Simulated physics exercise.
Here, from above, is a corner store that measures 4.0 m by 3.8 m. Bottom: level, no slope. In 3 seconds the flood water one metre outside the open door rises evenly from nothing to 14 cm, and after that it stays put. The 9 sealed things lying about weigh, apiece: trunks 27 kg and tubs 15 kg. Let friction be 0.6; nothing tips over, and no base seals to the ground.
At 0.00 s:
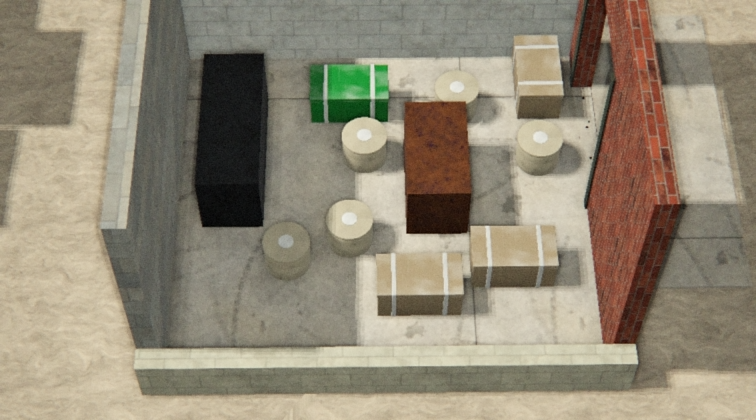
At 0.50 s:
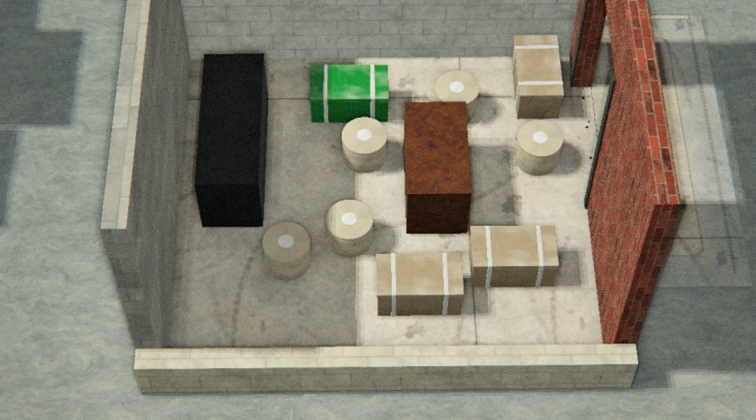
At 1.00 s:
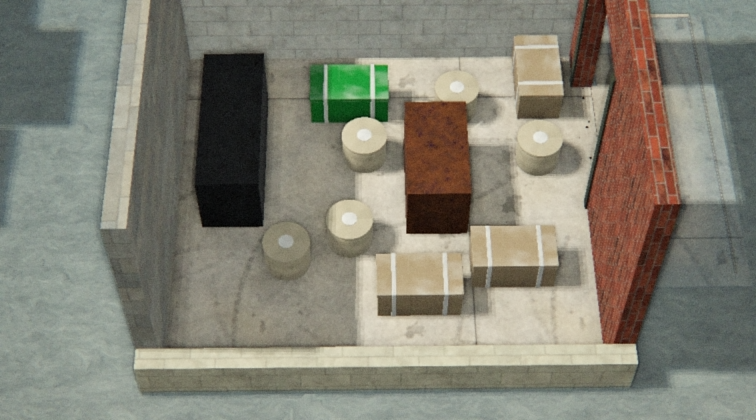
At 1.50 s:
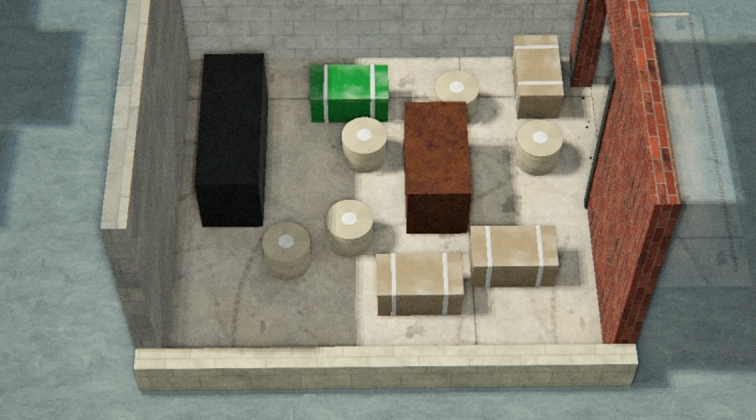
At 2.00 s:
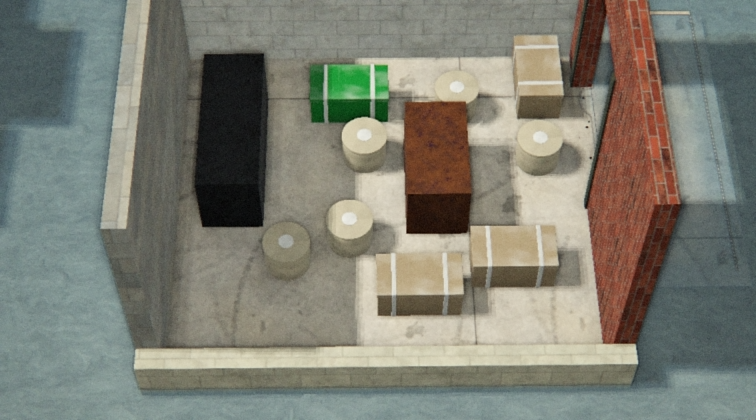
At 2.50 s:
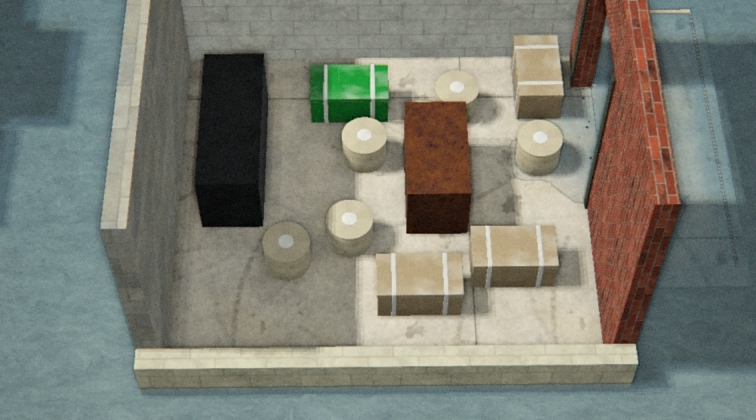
In this clip, bluish-grey water spreads over the sandy ground around a roofless store and deepens, with a trace finally showing inside by the brick wall's opening on the right; the green trunk, tan trunks and round tubs stay still.
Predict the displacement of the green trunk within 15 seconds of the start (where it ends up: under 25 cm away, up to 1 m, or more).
Distance covered: Moderate.
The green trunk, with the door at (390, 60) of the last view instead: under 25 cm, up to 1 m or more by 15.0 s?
Note: Green trunk displaced a long way.
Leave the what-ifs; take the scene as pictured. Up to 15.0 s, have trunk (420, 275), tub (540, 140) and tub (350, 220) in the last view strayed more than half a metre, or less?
The first is not bigger, the second bigger and the third not bigger.
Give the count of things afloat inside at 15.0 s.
That would be 7 of them.
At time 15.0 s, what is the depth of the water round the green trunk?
About 8 cm.
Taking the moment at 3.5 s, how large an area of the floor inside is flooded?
Somewhere about 1.5 m2, give or take.
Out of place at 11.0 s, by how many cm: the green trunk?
By that time, close to 40 cm.
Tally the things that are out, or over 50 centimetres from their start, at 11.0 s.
The count is 4.
After 3.5 s the green trunk is near (349, 82), 0.0 m from its start, aground; 0 afloat.
After 6.8 s the green trunk is near (349, 82), 0.0 m from its start, aground; 1 afloat.
After 11.0 s the green trunk is near (315, 73), 0.4 m from its start, aground; 1 afloat.
After 15.0 s the green trunk is near (307, 71), 0.4 m from its start, afloat; 7 afloat.
